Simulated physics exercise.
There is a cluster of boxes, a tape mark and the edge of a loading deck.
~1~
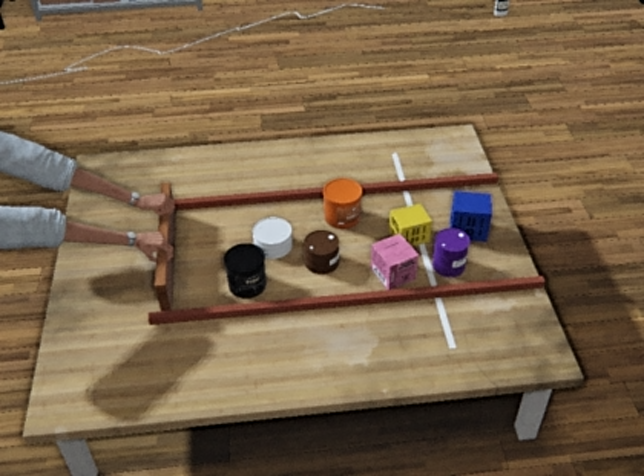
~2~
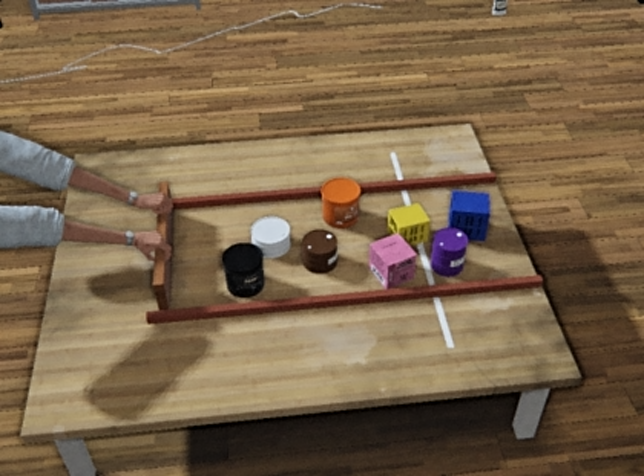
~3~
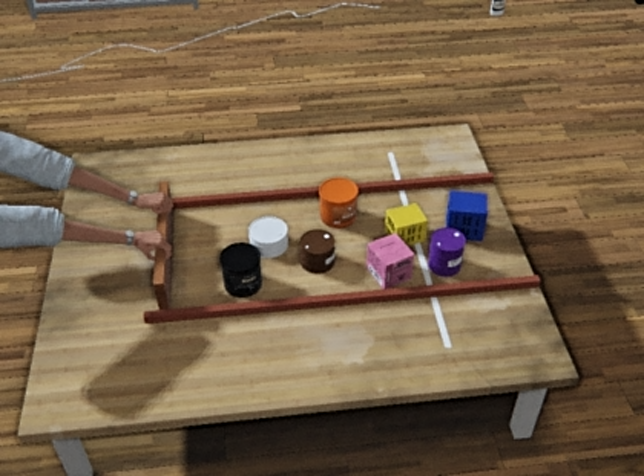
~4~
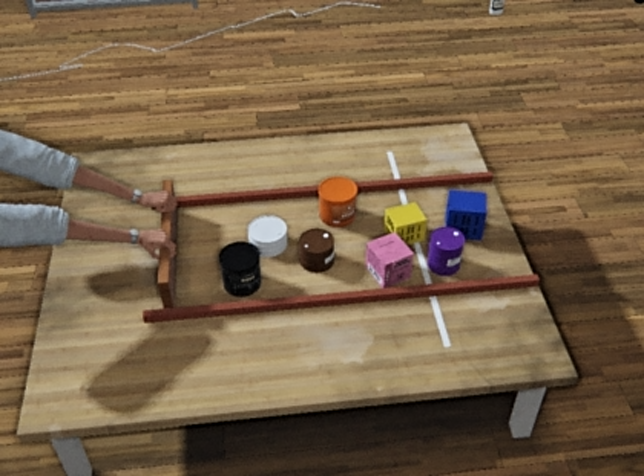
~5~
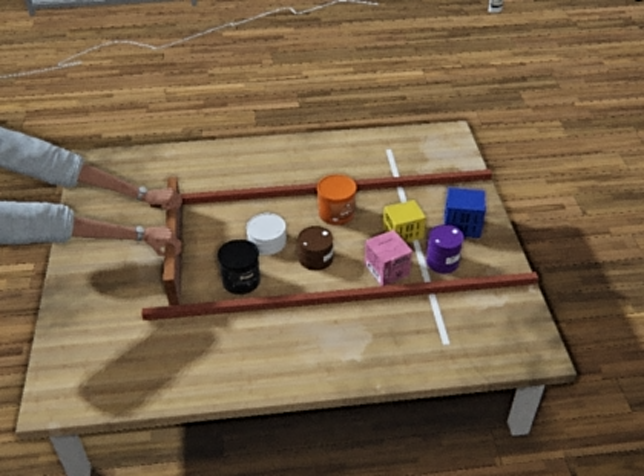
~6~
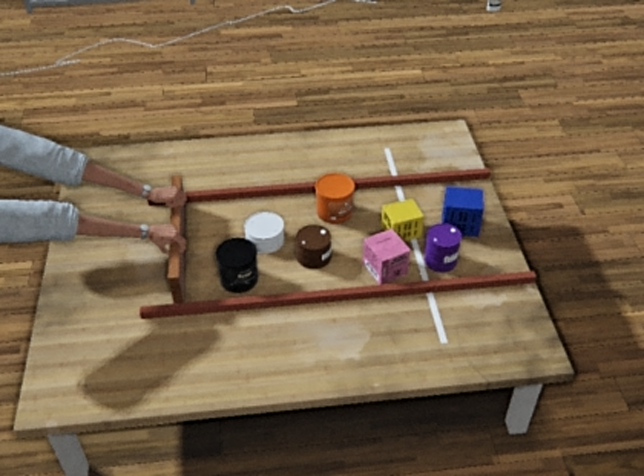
Two hands slide a wooden plank slightly right between red rails toward the scattered containers.
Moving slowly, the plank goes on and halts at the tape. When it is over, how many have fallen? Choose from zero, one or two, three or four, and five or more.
When it is over, zero have fallen.
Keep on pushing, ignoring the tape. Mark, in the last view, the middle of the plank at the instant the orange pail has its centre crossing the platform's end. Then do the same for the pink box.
Near (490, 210) in the first case, near (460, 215) in the other.
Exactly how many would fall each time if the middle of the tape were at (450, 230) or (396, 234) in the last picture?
The first try gives 2, the second gives 0.
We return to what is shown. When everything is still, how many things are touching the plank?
That makes 3.
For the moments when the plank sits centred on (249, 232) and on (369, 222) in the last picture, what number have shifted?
I make it 2 at the first spot and 7 at the other.
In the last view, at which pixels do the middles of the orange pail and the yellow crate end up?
Looks like one lands around (422, 189), and the other around (460, 210).
Early on, none off yet; blue crate at rest near (462, 212); purple canister at rest near (442, 248); yellow crate at rest near (402, 222).
A while later, none off yet; blue crate at rest near (462, 212); purple canister travelled about its own width near (463, 247); yellow crate travelled about its own width near (424, 214).
Finally, the number that fall off is zero.
